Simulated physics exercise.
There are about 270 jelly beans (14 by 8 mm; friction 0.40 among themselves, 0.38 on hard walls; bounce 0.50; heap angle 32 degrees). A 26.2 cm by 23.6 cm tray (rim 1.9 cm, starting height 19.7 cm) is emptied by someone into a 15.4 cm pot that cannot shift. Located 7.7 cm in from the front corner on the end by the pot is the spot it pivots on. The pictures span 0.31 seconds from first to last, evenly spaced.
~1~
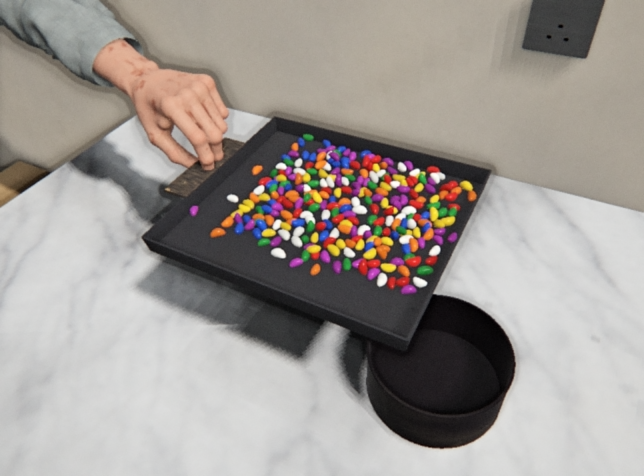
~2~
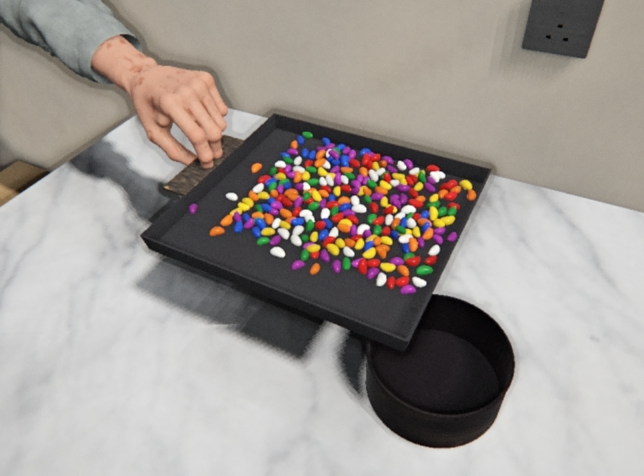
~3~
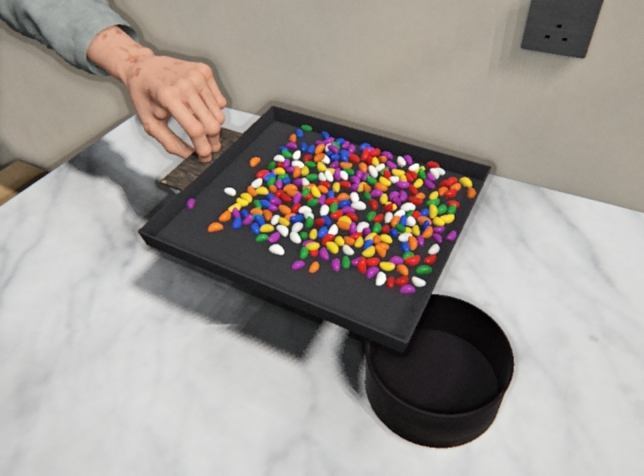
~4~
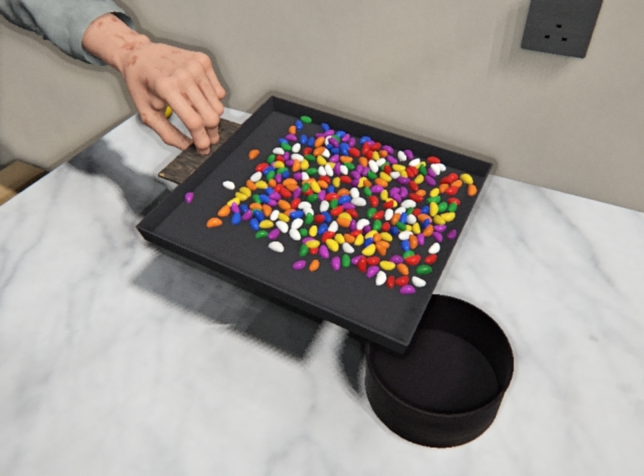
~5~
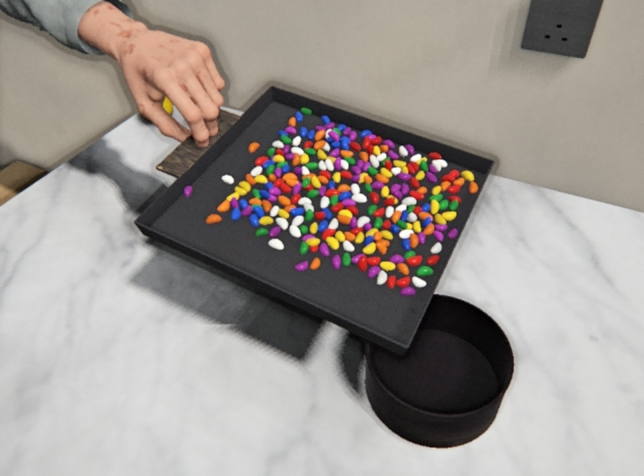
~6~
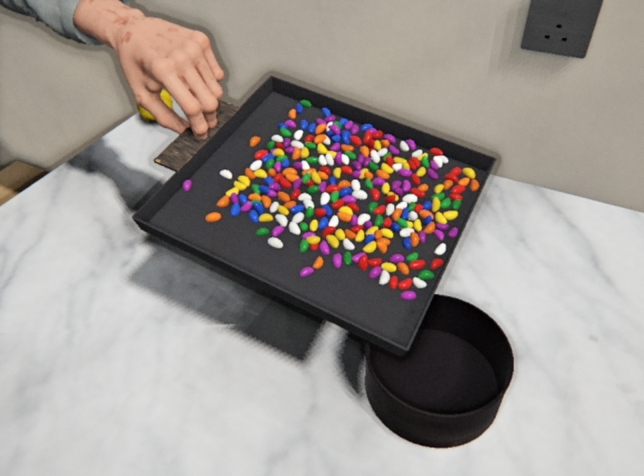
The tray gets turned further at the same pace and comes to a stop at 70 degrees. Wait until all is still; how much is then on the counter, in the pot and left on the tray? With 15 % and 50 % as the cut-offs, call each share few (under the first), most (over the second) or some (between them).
My estimate: Counter: Most, pot: Few, tray: Some.
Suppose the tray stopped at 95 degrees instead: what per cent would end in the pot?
It would land at about 5 percent.
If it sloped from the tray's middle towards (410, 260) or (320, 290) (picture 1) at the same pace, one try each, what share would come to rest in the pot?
First try: Around 30 percent; second try: Around 0 percent.
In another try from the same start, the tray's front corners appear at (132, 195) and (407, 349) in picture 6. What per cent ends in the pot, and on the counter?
In the pot: 15 per cent; on the counter: 55 per cent.
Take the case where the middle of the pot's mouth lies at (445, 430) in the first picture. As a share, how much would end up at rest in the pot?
Share in pot at that spot: Some 75 in a hundred.
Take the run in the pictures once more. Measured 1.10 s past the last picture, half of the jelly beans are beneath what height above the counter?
Some 26 cm above the counter.
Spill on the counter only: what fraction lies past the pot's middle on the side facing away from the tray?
Share: Around 80 %.
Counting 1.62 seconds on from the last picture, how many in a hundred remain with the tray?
Value: About 85%.
Then, 0.66 s after the last picture, tilt 38 degrees; the tray holds 100 %, the pot 0 %.
Then, 1.10 s after the last picture, tilt 57 degrees; the tray holds 100 %, the pot 0 %.
Then, 1.62 s after the last picture, tilt 70 degrees; the tray holds 85 %, the pot 0 %.
In the end, counter 70 %, pot 5 %, tray 20 %.
